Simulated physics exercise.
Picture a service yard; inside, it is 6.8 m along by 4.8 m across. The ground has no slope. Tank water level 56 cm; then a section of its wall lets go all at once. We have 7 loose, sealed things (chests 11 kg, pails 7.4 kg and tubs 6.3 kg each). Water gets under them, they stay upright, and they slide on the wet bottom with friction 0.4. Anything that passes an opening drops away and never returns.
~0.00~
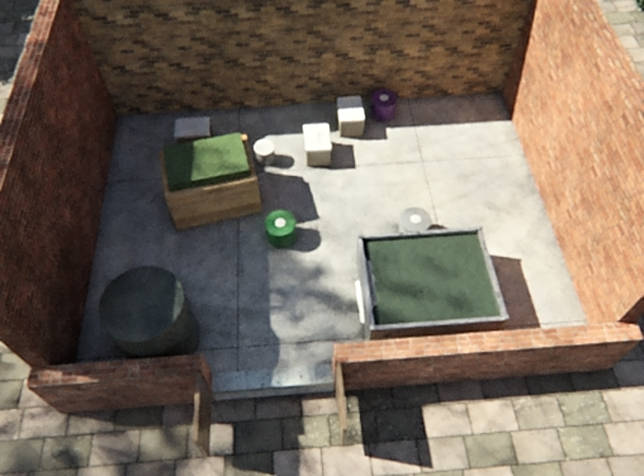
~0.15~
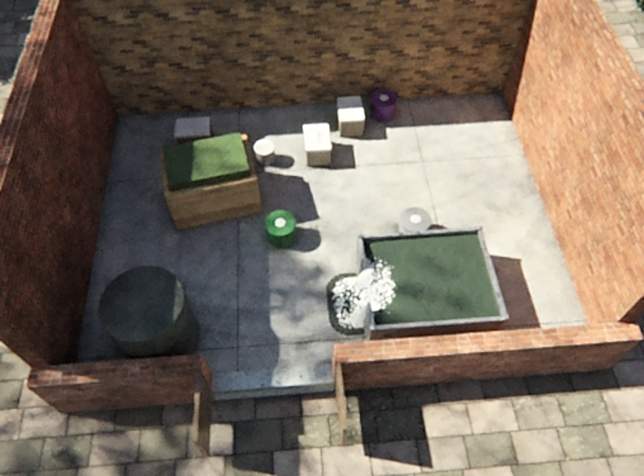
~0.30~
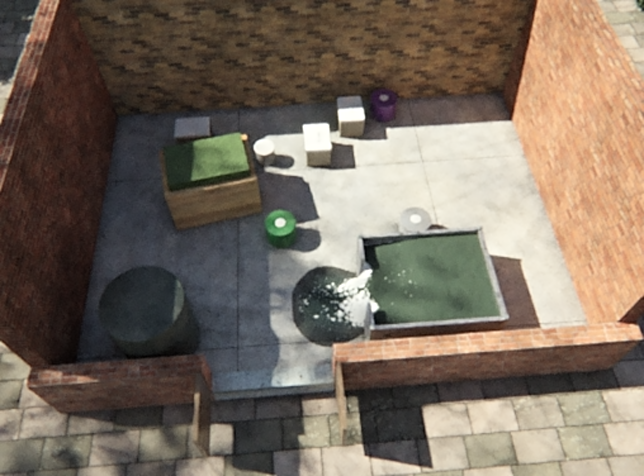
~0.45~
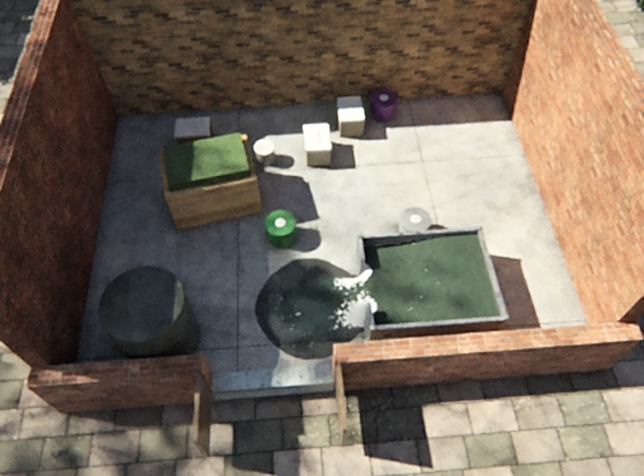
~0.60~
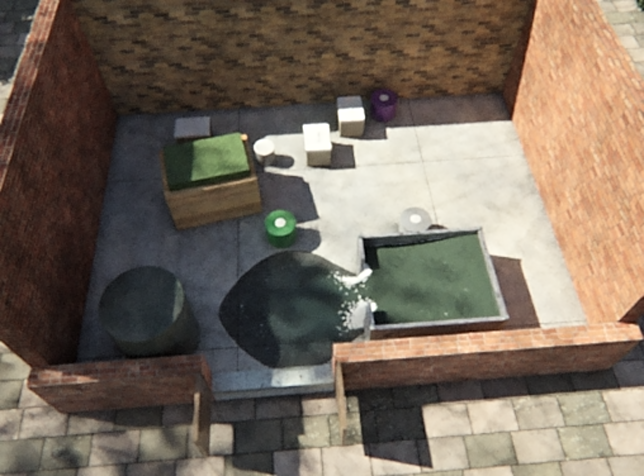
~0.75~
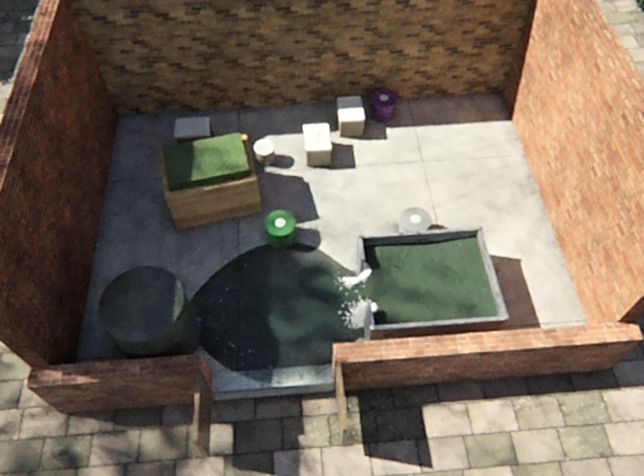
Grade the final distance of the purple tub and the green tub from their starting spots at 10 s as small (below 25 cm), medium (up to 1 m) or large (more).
Grades: Purple tub - small, green tub - medium.
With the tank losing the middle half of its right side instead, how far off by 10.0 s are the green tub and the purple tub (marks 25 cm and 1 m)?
If so, the green tub remains in place, the purple tub is washed away.
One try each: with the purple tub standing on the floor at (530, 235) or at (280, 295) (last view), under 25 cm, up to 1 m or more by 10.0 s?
Taken in turn, it stays almost motionless and then is carried a long way.
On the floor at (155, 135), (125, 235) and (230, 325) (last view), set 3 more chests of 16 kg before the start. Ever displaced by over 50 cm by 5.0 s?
First inside the limit, then outside the limit, then outside the limit.
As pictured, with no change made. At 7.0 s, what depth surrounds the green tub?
The depth there is around 2 cm.
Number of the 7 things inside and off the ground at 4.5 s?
The number is 0.
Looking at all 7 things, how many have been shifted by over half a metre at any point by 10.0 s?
It works out to 1.
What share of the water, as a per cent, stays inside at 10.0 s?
Roughly 72 percent.
After 2.0 s the purple tub is near (384, 98), 0.0 m from its start, aground; the green tub is near (275, 196), 0.5 m from its start, aground; 0 of 7 are out; 0 afloat.
After 4.5 s the purple tub is near (384, 98), 0.0 m from its start, aground; the green tub is near (276, 188), 0.6 m from its start, aground; 0 of 7 are out; 0 afloat.
After 7.0 s the purple tub is near (384, 98), 0.0 m from its start, aground; the green tub is near (276, 188), 0.6 m from its start, aground; 0 of 7 are out; 0 afloat.
After 10.0 s the purple tub is near (384, 98), 0.0 m from its start, aground; the green tub is near (276, 188), 0.6 m from its start, aground; 0 of 7 are out; 0 afloat.
